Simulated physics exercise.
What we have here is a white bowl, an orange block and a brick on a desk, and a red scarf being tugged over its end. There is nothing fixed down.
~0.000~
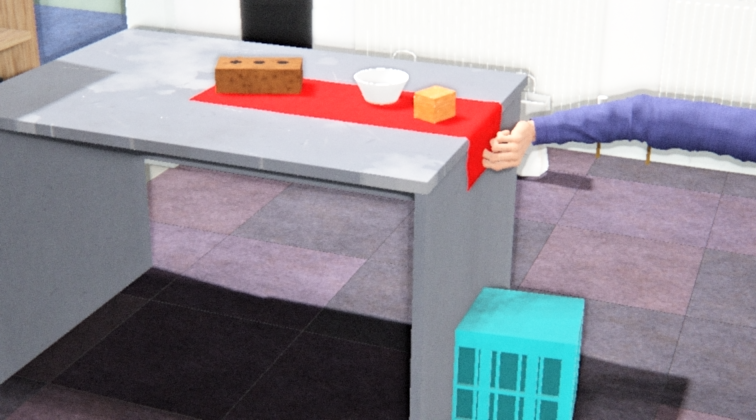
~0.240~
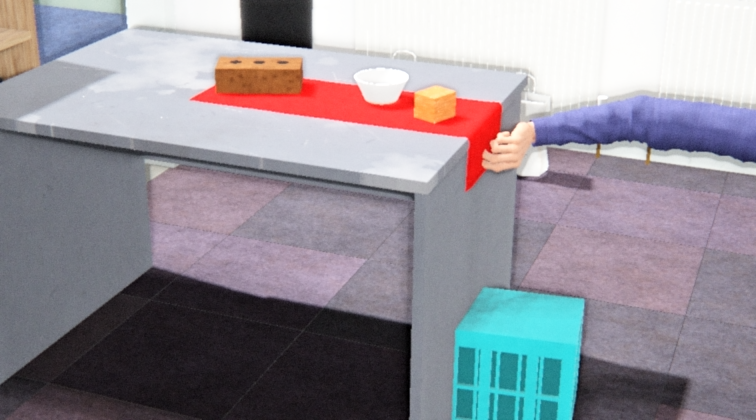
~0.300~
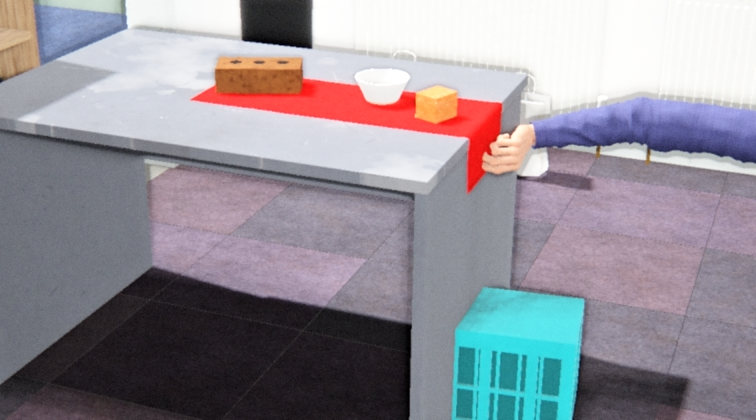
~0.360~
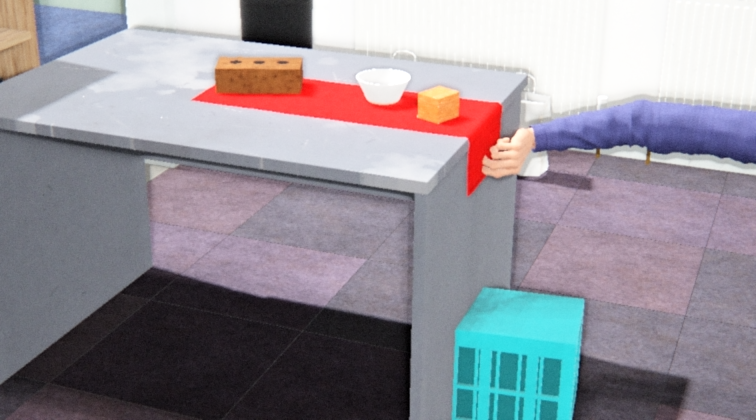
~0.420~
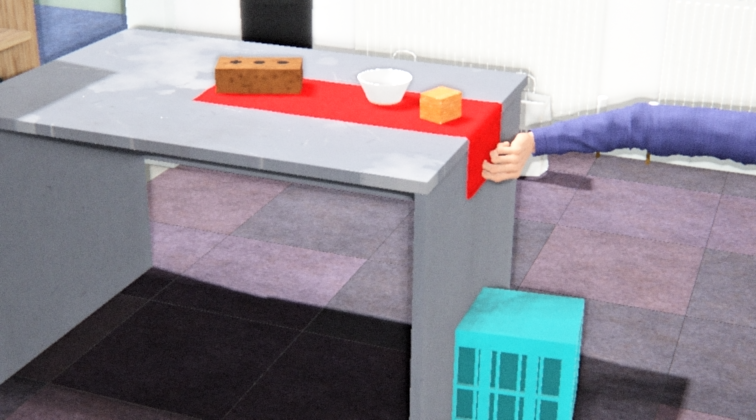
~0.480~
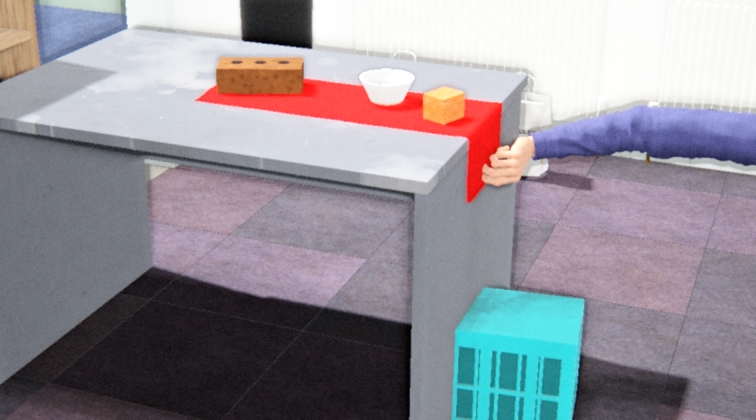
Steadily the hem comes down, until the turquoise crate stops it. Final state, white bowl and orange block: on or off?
White bowl - off; orange block - off.
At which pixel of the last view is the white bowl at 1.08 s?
I'd say close to (427, 94).
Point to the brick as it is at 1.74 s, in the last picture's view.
About (346, 87).
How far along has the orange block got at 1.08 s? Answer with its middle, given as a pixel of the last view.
Close to (506, 126).
After 1.08 s, hem going down; bowl carried along near (428, 94); block tipping at the edge near (506, 126).
After 1.74 s, hem going down; bowl carried along near (477, 100); block down below near (534, 285).
At rest, hem on the crate; bowl down below near (554, 272); block down below near (534, 286). The white bowl is carried off the end and the orange block falls off.
